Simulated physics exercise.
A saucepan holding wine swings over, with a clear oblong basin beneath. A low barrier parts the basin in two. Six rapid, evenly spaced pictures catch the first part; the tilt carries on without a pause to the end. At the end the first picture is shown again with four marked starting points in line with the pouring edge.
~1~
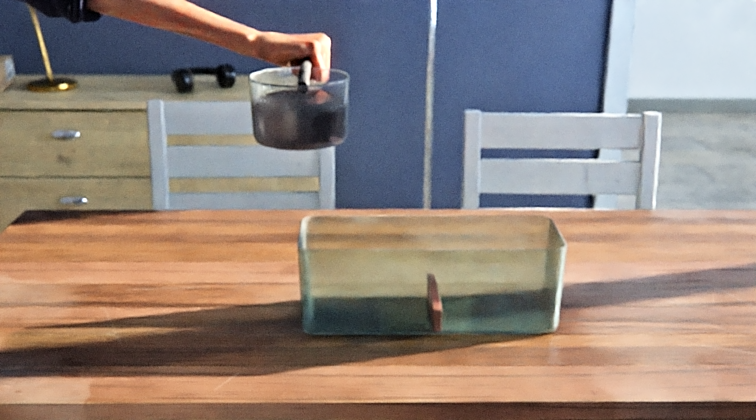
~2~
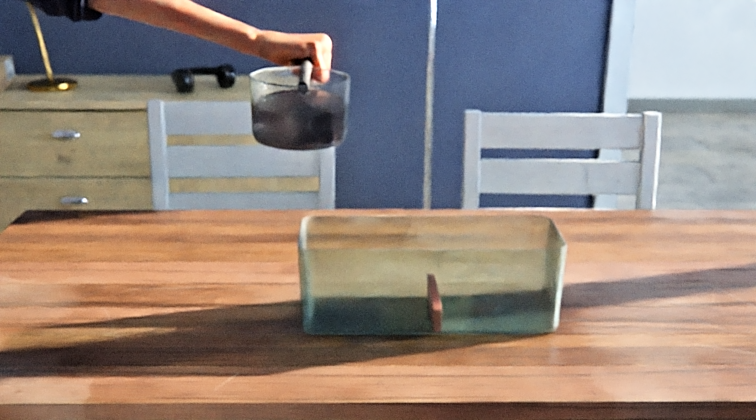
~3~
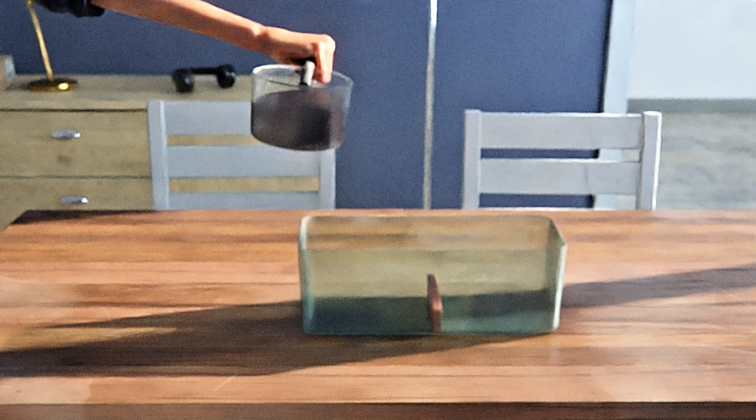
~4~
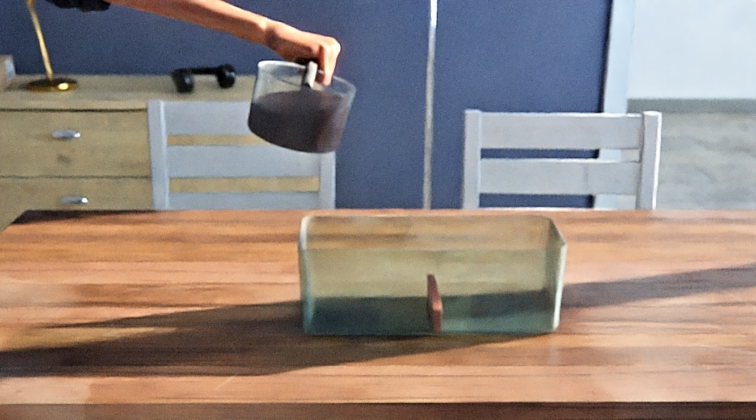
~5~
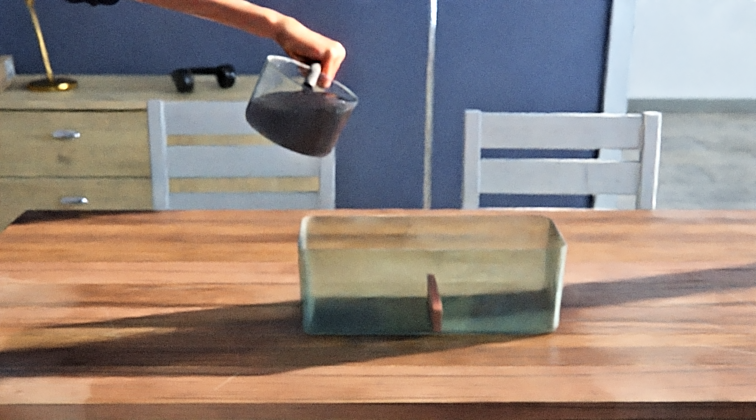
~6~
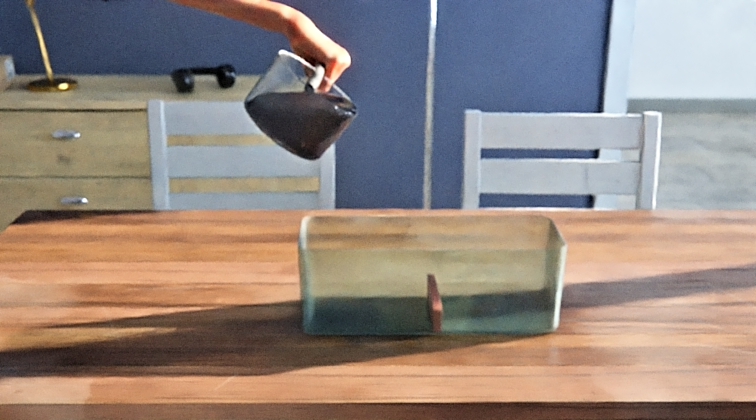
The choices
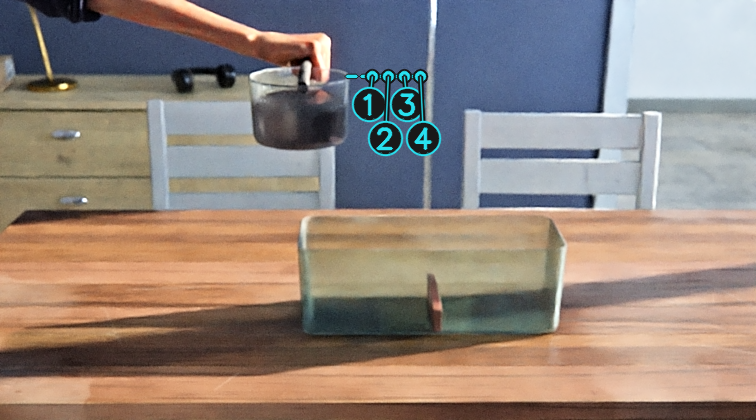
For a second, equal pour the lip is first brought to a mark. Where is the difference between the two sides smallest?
2 is best.
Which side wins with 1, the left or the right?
The left side.
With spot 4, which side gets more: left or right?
More ends on the right.
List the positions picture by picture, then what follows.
Upright, lip at (347, 76); basin from (302, 331) to (557, 330); top of the wall at (434, 290); nothing has left yet.
Upright, lip at (348, 77); nothing has left yet.
Tipped about 7°, lip at (350, 82); nothing has left yet.
Tipped about 15°, lip at (354, 89); nothing has left yet.
Tipped about 26°, lip at (356, 100); nothing has left yet.
Tipped about 39°, lip at (356, 112); wine is over the lip, down to (356, 112).
On the marked copy, 1 at (372, 76); 2 at (388, 76); 3 at (404, 76); 4 at (420, 76).
With 1, about 68 % ends left of the wall and 29 % right of it.
With 2, about 45 % ends left of the wall and 54 % right of it.
With 3, about 22 % ends left of the wall and 77 % right of it.
With 4, about 12 % ends left of the wall and 88 % right of it.
